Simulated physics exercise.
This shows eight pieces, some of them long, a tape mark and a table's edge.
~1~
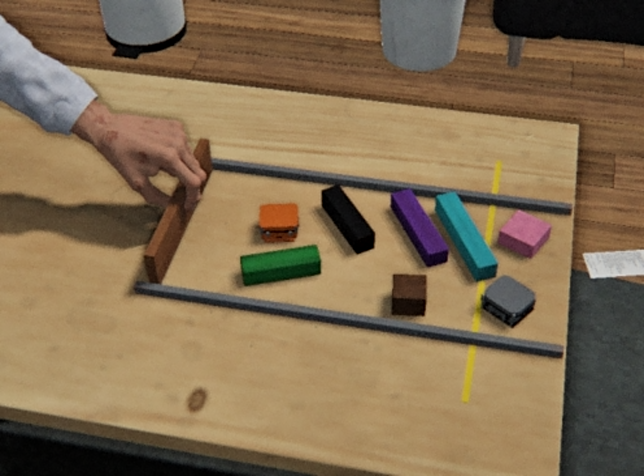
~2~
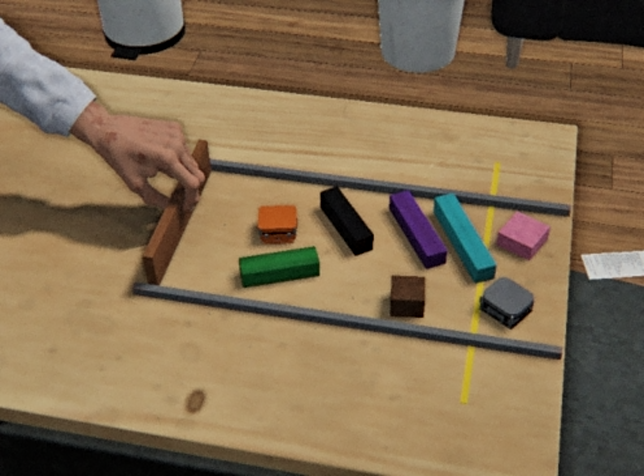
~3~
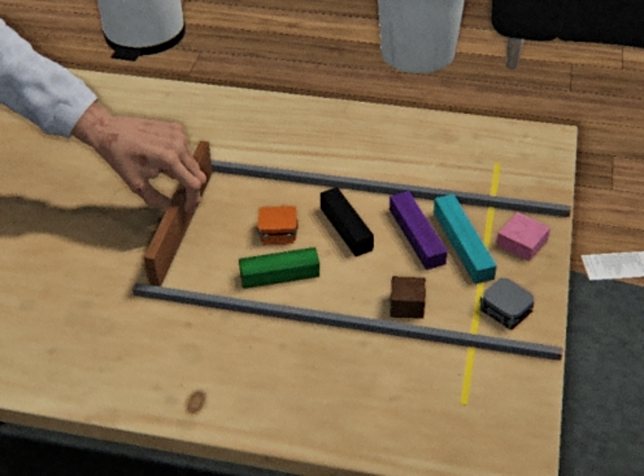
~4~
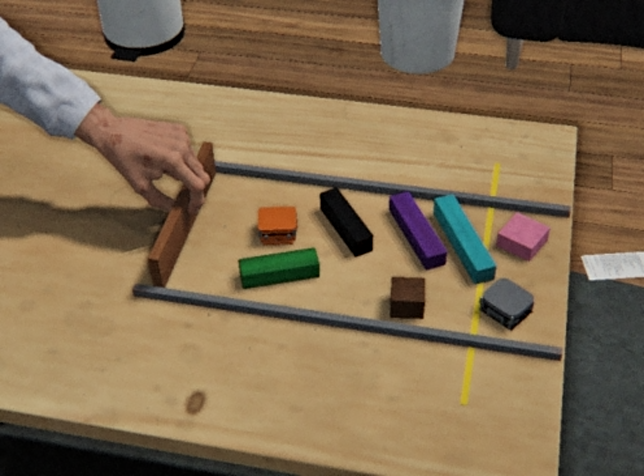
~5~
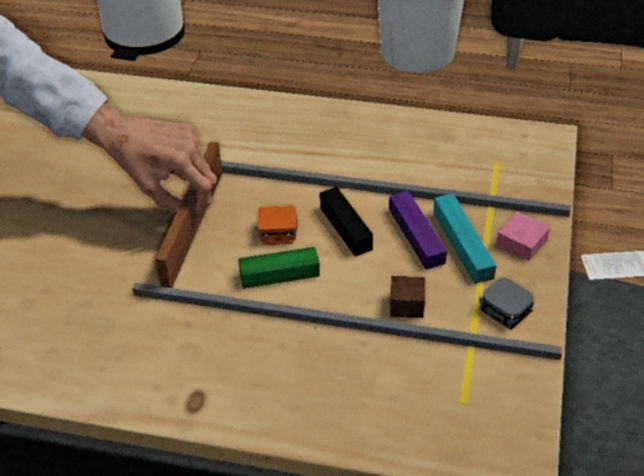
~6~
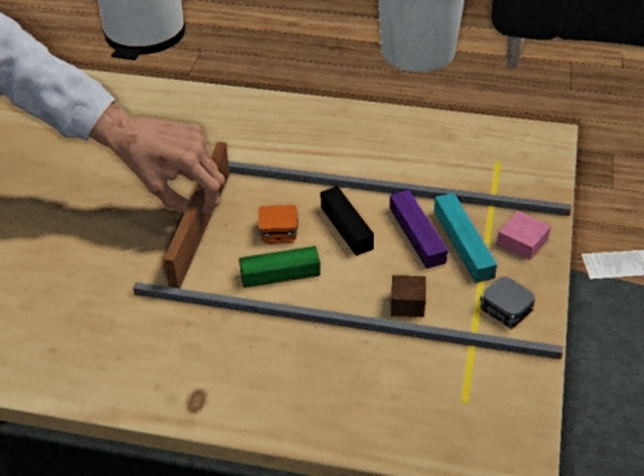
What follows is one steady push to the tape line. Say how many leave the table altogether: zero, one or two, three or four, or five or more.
In the end the number that fall off is one or two.
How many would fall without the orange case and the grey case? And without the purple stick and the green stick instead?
Fallen: 1, and 0 in the other try.
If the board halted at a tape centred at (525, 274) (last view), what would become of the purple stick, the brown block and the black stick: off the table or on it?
The purple stick comes down, the brown block holds on, the black stick survives.
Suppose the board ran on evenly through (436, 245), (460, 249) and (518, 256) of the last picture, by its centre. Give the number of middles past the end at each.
The counts: 0, 1 and 4.
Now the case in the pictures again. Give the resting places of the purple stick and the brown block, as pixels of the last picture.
The purple stick stops around (549, 237); the brown block around (510, 317).
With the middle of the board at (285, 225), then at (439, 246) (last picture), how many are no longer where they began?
The counts are 2 and 7.
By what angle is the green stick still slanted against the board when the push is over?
Some 50 degrees.
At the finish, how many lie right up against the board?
3 of them.
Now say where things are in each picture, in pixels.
Pink block (525, 234); grey case (509, 302); turquoise stick (465, 236); board (181, 209); tape (484, 268), in the first frame.
Grey case (507, 303); brown block (408, 297), in the second frame.
Turquoise stick (464, 238); green stick (280, 268), in the third frame.
Pink block (523, 237); board (185, 213), in the fourth frame.
Grey case (507, 303); orange case (278, 225), in the fifth frame.
Pink block (524, 235); grey case (508, 302); turquoise stick (464, 237); board (199, 213); tape (483, 268), in the sixth frame.
Early on, none off yet; pink block at rest near (524, 235); grey case at rest near (508, 302); turquoise stick at rest near (464, 237).
A while later, none off yet; pink block moving near (532, 234); grey case at rest near (508, 302); turquoise stick travelled a little near (490, 233).
Finally, the number that fall off is one or two; lost, turquoise stick and pink block.
